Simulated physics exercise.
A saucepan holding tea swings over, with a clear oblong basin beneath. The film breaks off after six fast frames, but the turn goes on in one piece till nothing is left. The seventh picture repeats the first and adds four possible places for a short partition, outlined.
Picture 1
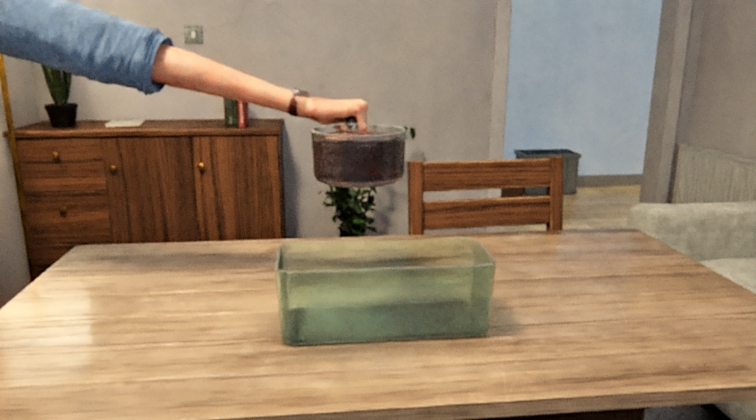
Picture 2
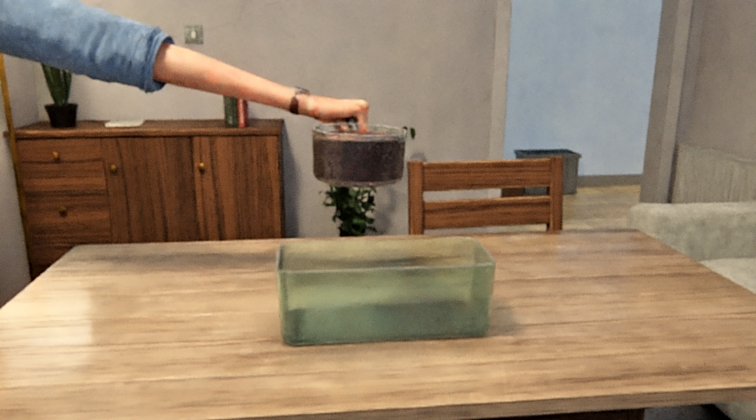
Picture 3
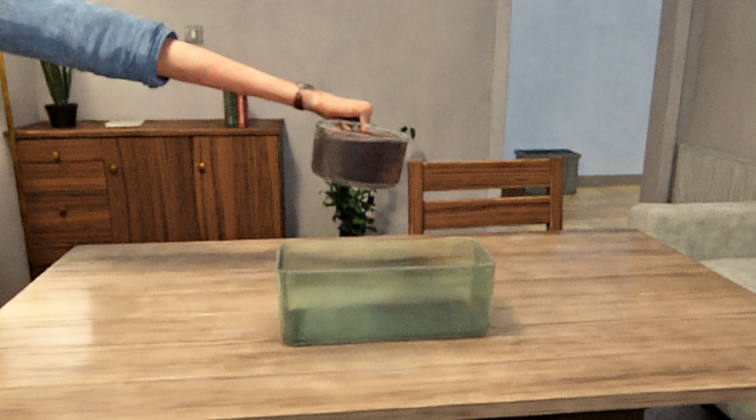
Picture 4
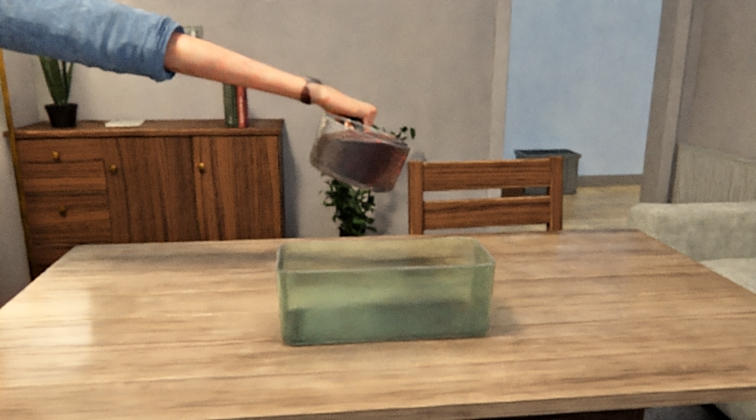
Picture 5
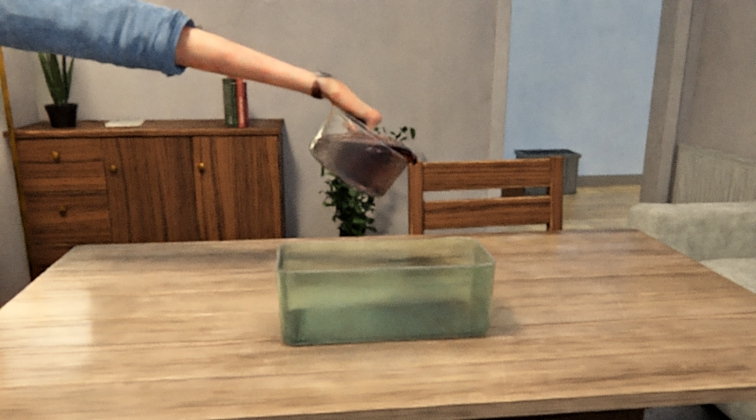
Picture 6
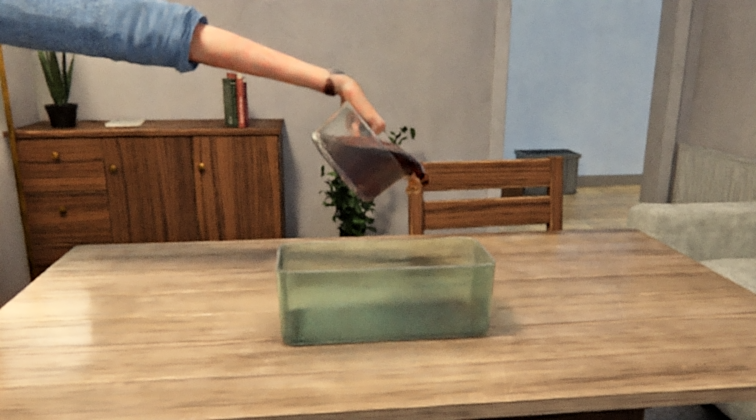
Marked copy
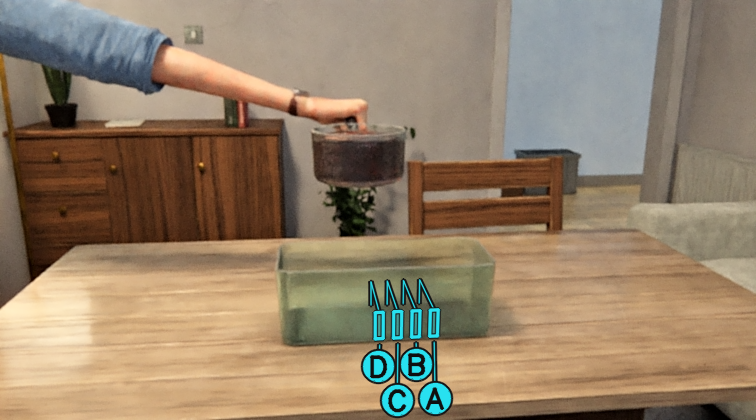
In a room with grey walls, a still, slightly raised view looks across a wooden table toward a brown sideboard, a chair and a doorway. A clear, green-tinted oblong basin sits on the table, and above it a hand on a blue-sleeved arm from the left holds a saucepan of dark tea. The hand tilts the pan steadily rightward until tea slips over its lip.
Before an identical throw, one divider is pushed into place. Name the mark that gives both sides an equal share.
A.
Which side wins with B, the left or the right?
The right one.
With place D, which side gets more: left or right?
The right side.
In cyan, A at (434, 342); B at (416, 342); C at (397, 343); D at (379, 344).
If A is chosen, about 43 % ends left of the wall and 54 % right of it; 4 % is lost outside.
If B is chosen, about 26 % ends left of the wall and 69 % right of it; 5 % is lost outside.
If C is chosen, about 17 % ends left of the wall and 79 % right of it; 4 % is lost outside.
If D is chosen, about 14 % ends left of the wall and 82 % right of it; 4 % is lost outside.
